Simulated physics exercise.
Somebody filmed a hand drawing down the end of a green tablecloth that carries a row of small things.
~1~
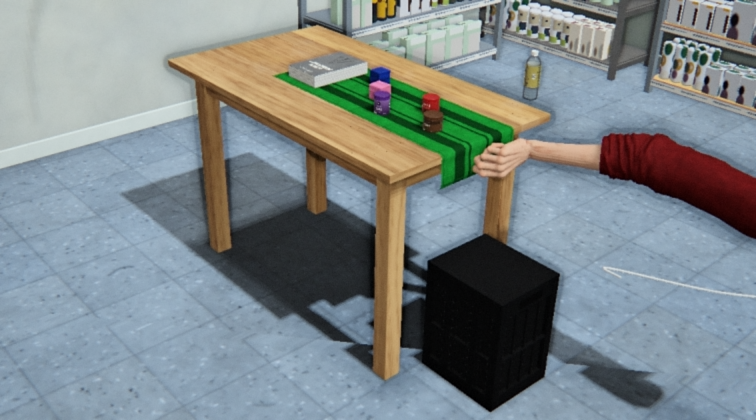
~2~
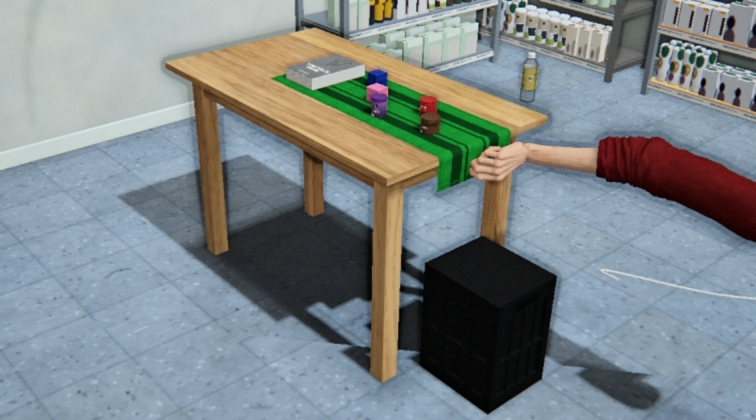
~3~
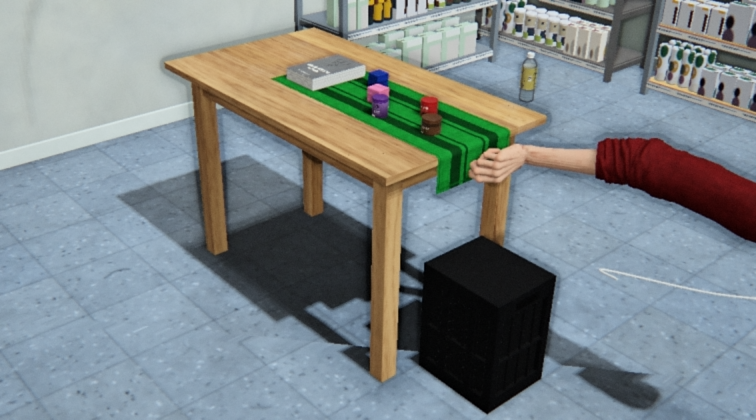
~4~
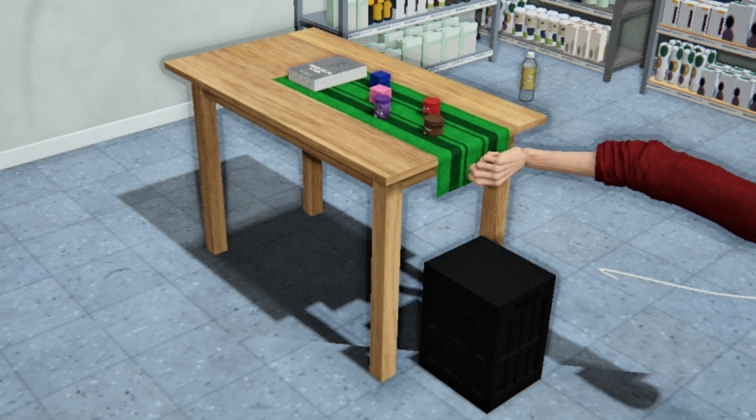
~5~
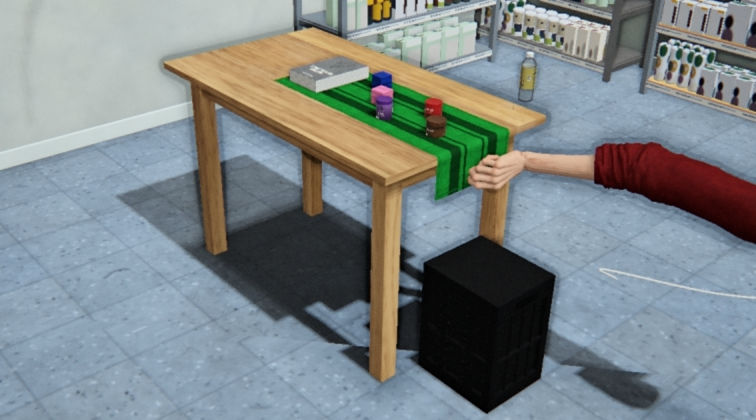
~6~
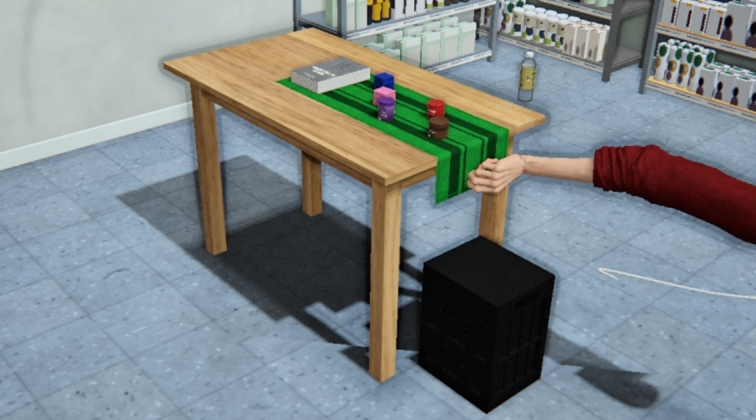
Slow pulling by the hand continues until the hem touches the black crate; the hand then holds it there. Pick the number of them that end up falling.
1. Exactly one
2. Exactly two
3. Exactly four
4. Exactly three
(2) Exactly two.
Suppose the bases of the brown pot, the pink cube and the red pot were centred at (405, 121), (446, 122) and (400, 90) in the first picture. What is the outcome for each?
As for the brown pot, it goes off; the pink cube goes off; the red pot stays aboard.
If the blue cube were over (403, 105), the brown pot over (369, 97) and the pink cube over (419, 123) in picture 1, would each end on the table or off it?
In the end the blue cube rides it out, while the brown pot rides it out and the pink cube gets dislodged.
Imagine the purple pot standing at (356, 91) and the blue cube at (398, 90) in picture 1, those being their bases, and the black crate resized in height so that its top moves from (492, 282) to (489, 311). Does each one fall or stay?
So the purple pot stays there, and the blue cube stays there.
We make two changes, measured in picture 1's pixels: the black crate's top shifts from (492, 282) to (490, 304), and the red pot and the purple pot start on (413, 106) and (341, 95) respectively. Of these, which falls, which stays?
Well, the red pot is dislodged, and the purple pot is safe.
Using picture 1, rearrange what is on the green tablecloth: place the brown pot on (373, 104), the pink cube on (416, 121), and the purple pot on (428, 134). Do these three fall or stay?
Here's the result: The brown pot remains in place, the pink cube leaves the top and the purple pot leaves the top.
Soon after, hem near (469, 223); brown pot gone.
After that, hem on the crate; brown pot and red pot gone.
In the end, hem on the crate; brown pot and red pot gone. It carries off two.
